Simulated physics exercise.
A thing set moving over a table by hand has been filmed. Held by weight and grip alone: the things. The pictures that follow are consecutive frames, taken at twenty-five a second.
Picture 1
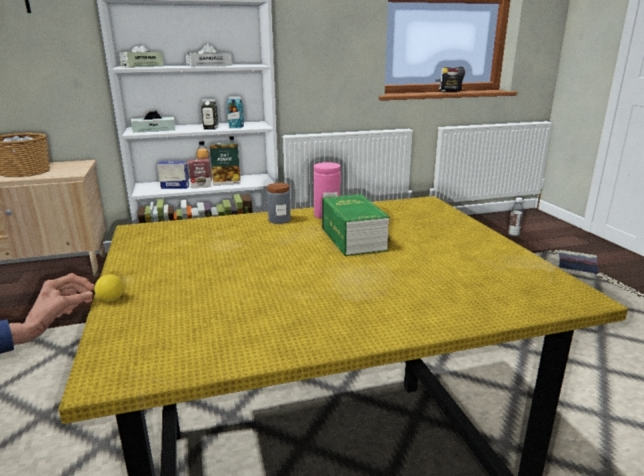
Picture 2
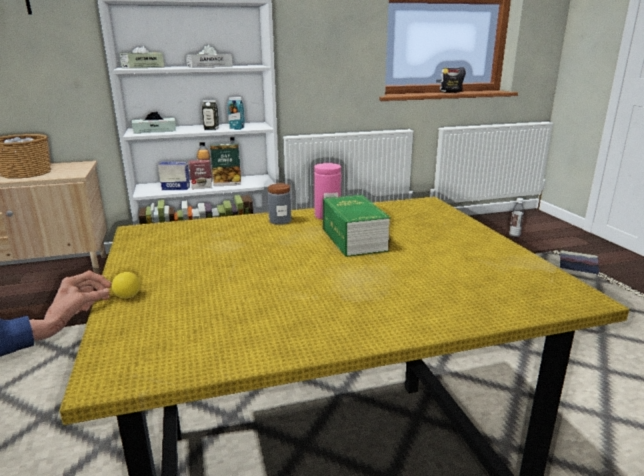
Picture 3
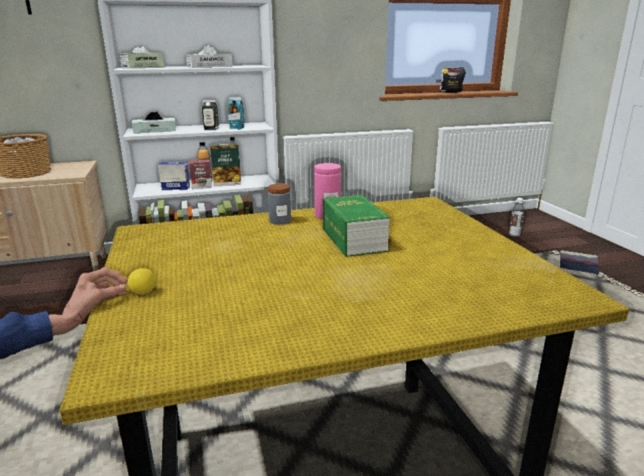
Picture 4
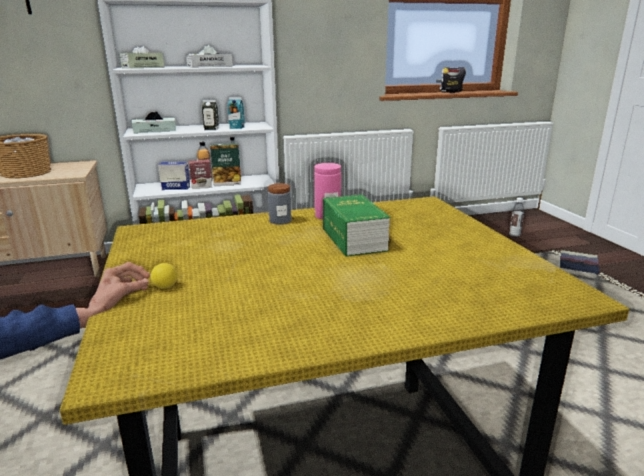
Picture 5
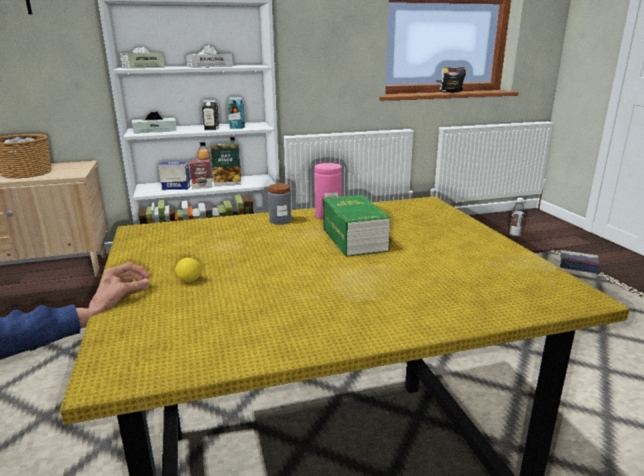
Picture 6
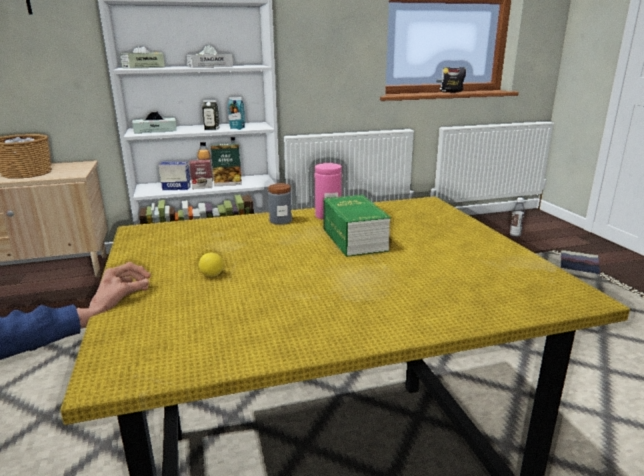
A yellow lemon is pushed by a hand at the left edge of a table with a woven yellow top, then leaves the fingers and rolls right and slightly away across the surface while the hand stays behind. The still camera looks down into a room with white shelves, radiators and a window. A green book, a pink canister and a lidded grey jar stand motionless toward the table's far side.
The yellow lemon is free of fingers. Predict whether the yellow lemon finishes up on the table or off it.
Short of the brink.
Then, 0.10 s after the last picture, yellow lemon rolled well along near (262, 253).
Then, 0.20 s after the last picture, yellow lemon rolled well along near (306, 242).
Then, 0.50 s after the last picture, yellow lemon rolled well along near (301, 232).
At rest, moved from the start, yellow lemon. Seen from the same camera at the end, yellow lemon near (287, 228).
